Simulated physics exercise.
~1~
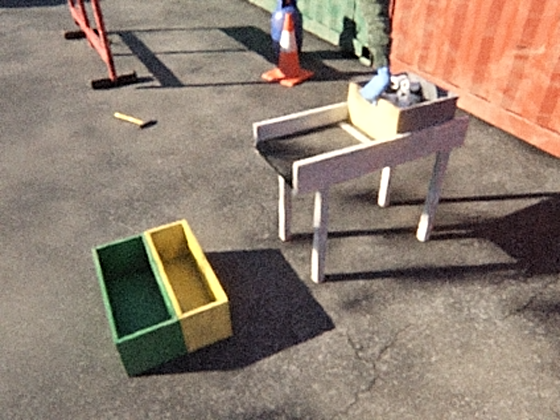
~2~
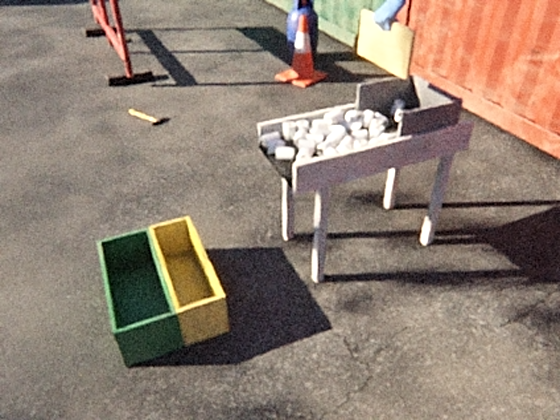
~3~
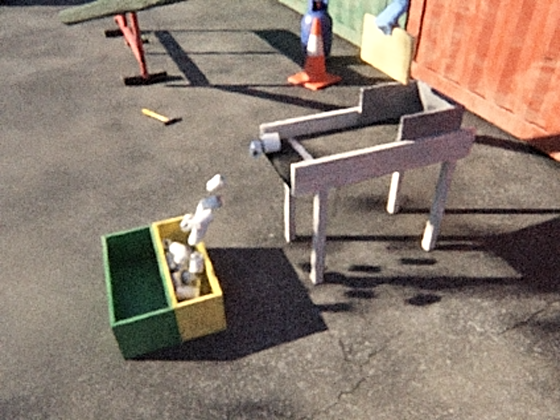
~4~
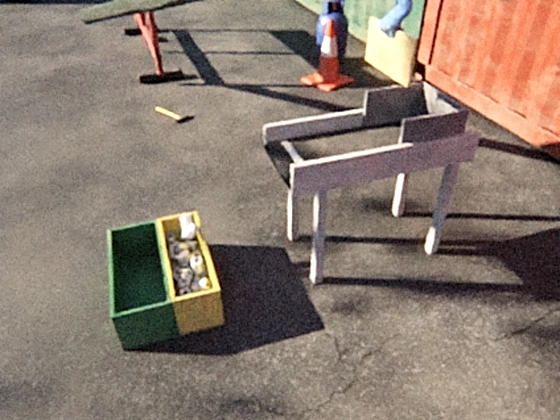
On sunlit asphalt, a raised gate releases white paper rolls down a belt and off its end into a yellow box.
